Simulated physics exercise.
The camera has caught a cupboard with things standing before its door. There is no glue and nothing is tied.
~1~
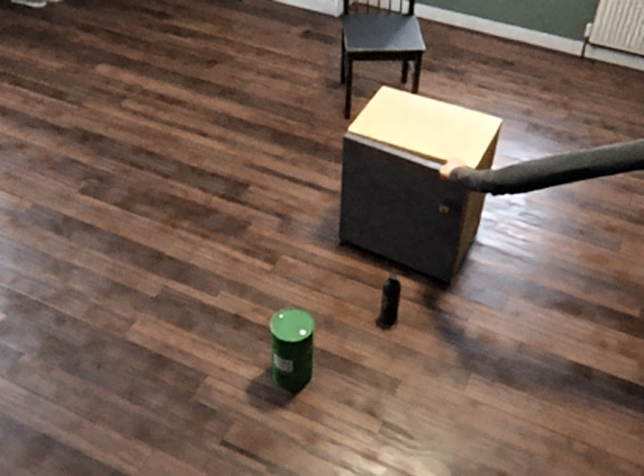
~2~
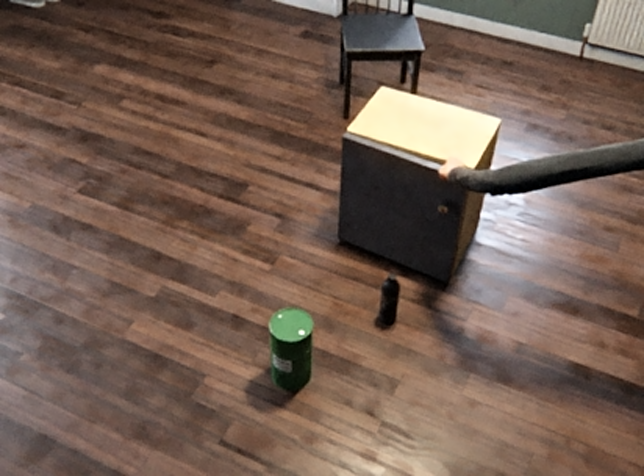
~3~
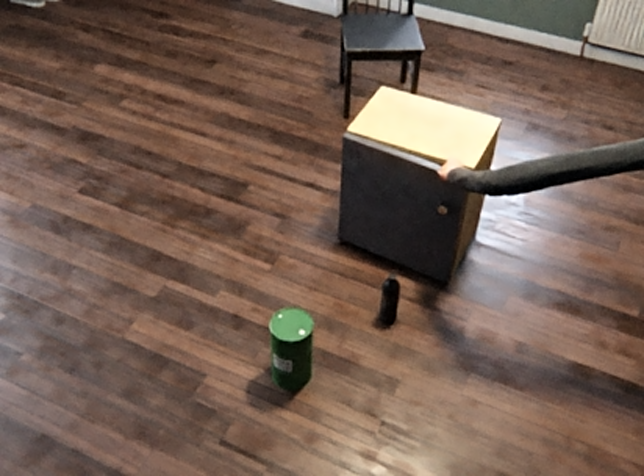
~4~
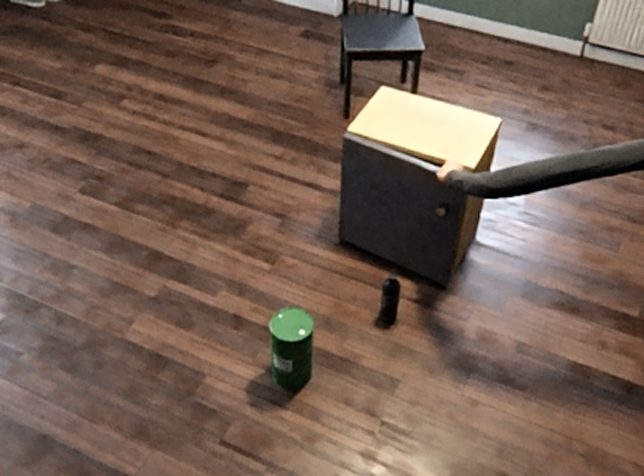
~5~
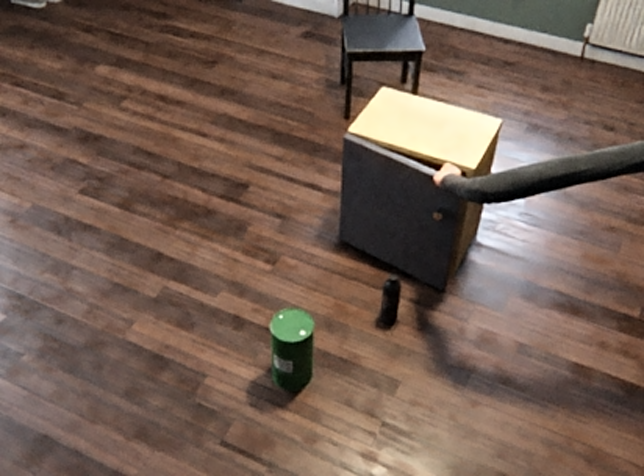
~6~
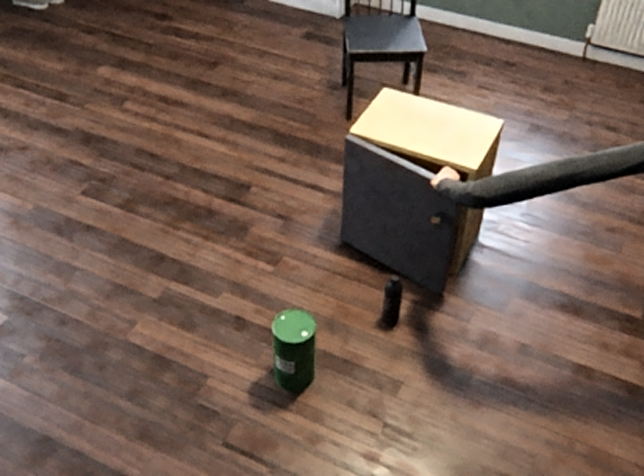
The dark grey door of a yellow-topped cupboard swings slowly outward by a small amount, drawn by a hand on a dark-sleeved arm reaching in from the right. A green canister stands left of centre and a small black bottle nearer the door, with a black chair behind. The dark wooden floor is seen from above, the view almost steady.
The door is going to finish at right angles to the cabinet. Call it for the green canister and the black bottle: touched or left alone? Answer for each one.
My call - green canister left alone; black bottle touched.
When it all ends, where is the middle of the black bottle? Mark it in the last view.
Its centre ends up near (275, 301).
Then, 1.12 s later than the last frame, door 49° open; green canister at rest near (294, 351); black bottle shifted about its own width near (367, 307).
Then, 1.66 s later than the last frame, door 66° open; green canister at rest near (294, 351); black bottle shifted well along near (329, 311).
Then, 2.08 s later than the last frame, door 80° open; green canister at rest near (294, 351); black bottle shifted well along near (298, 307).
When it is over, the green canister remains where it is, near (294, 351); the black bottle is pushed along, near (275, 301).
